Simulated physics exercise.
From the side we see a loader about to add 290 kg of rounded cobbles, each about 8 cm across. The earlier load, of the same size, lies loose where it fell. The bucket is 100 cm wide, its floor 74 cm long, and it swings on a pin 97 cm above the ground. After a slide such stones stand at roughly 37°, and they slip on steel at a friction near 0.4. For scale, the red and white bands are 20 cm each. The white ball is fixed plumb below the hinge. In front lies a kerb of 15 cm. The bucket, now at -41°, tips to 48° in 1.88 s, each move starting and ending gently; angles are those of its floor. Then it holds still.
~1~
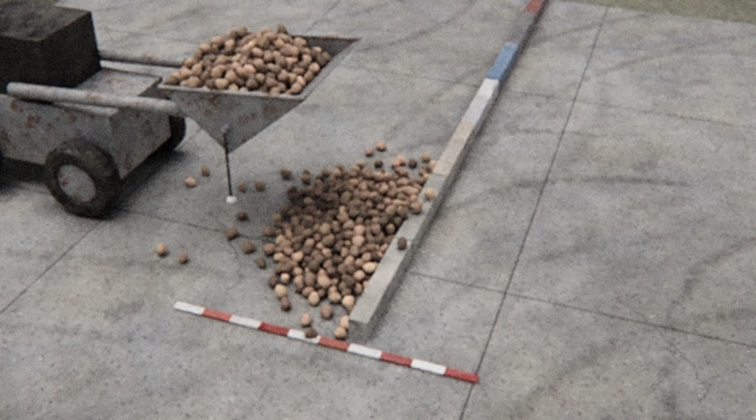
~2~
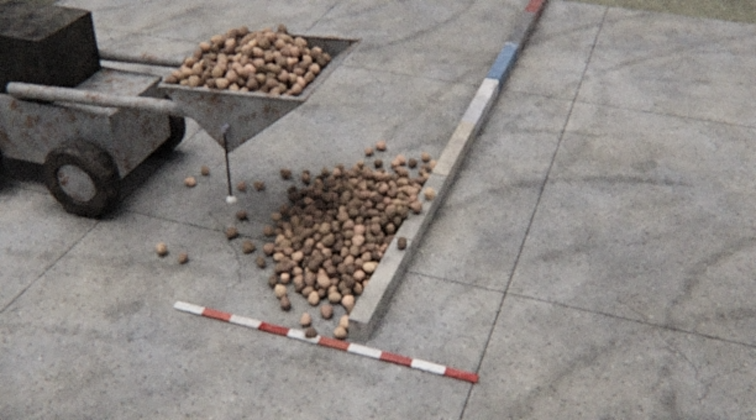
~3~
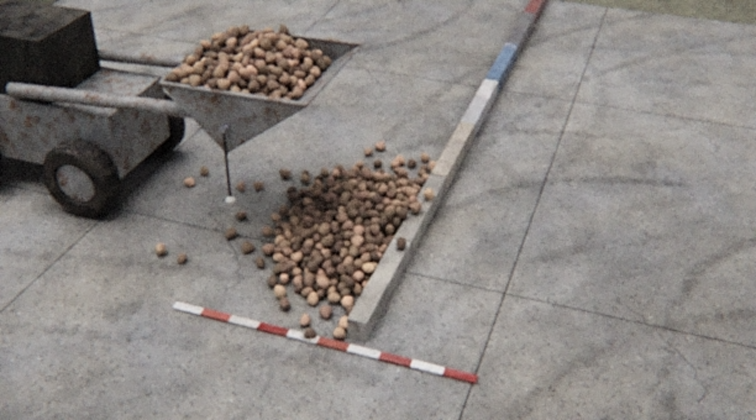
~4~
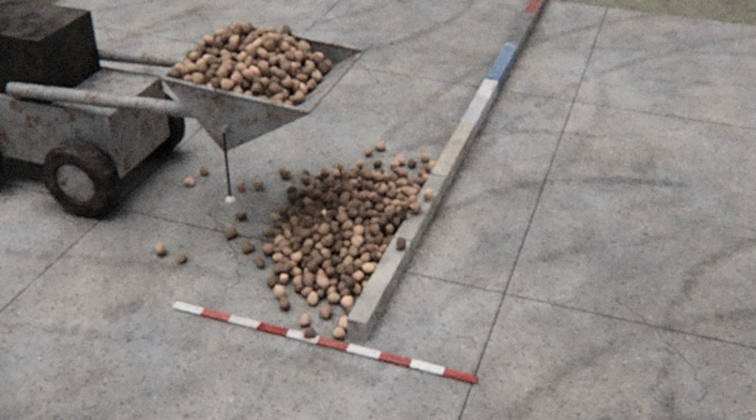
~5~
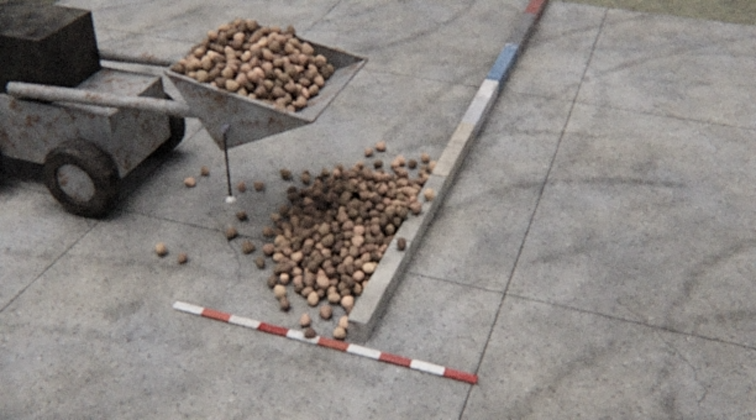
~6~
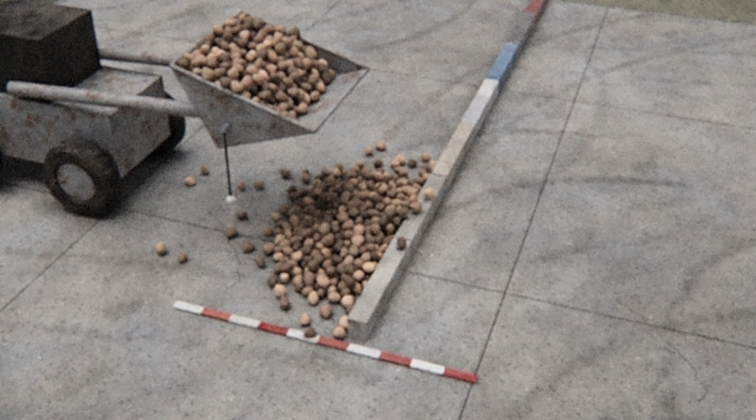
On a grey slab floor, a loader at the left held a heaped bucket of rounded brown stones near a loose pile against a kerb, then slowly tilted the bucket slightly forward, rightward and down.
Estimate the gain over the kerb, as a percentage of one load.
Roughly 3 per cent of a load more.
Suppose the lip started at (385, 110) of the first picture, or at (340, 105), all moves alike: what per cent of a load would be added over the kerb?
Near 65 per cent from the first place, 20 from the second.
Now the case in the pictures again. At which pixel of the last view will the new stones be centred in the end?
Near (341, 208).
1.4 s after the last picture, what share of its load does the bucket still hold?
It holds some 5 per cent.
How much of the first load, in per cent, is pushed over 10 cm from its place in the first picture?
About 10 per cent.
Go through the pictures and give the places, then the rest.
The first frame shows lip at (304, 99), floor tilted -41°, highest stones at (260, 42). The earlier load is highest near (355, 202), 22 cm above ground level, 101 % on this side of the kerb.
In the second frame, the bucket is at -40°, its lip at (305, 100); the top of the load is at (260, 42).
The third frame shows lip at (307, 105), floor tilted -37°, highest stones at (255, 41).
The fourth frame shows lip at (310, 112), floor tilted -32°, highest stones at (252, 37).
In the fifth frame, the bucket is at -27°, its lip at (313, 122); the top of the load is at (239, 33).
The sixth frame shows lip at (315, 132), floor tilted -20°, highest stones at (238, 28).
Then, 0.8 s after the last picture the floor is at 34°; in per cent of one load, 80 in the bucket, 121 on this side of the kerb; the foremost stones are at (410, 213).
Then, 1.4 s after the last picture the floor is at 48°; in per cent of one load, 4 in the bucket, 196 on this side of the kerb, 1 over the kerb; the foremost stones are at (423, 250).
Then, 1.7 s after the last picture the floor is at 48°; in per cent of one load, 0 in the bucket, 198 on this side of the kerb, 3 over the kerb; the foremost stones are at (456, 262).
Then, 4.2 s after the last picture the floor is at 48°; in per cent of one load, 0 in the bucket, 198 on this side of the kerb, 3 over the kerb; the foremost stones are at (466, 265). Net gain over the kerb, 3.
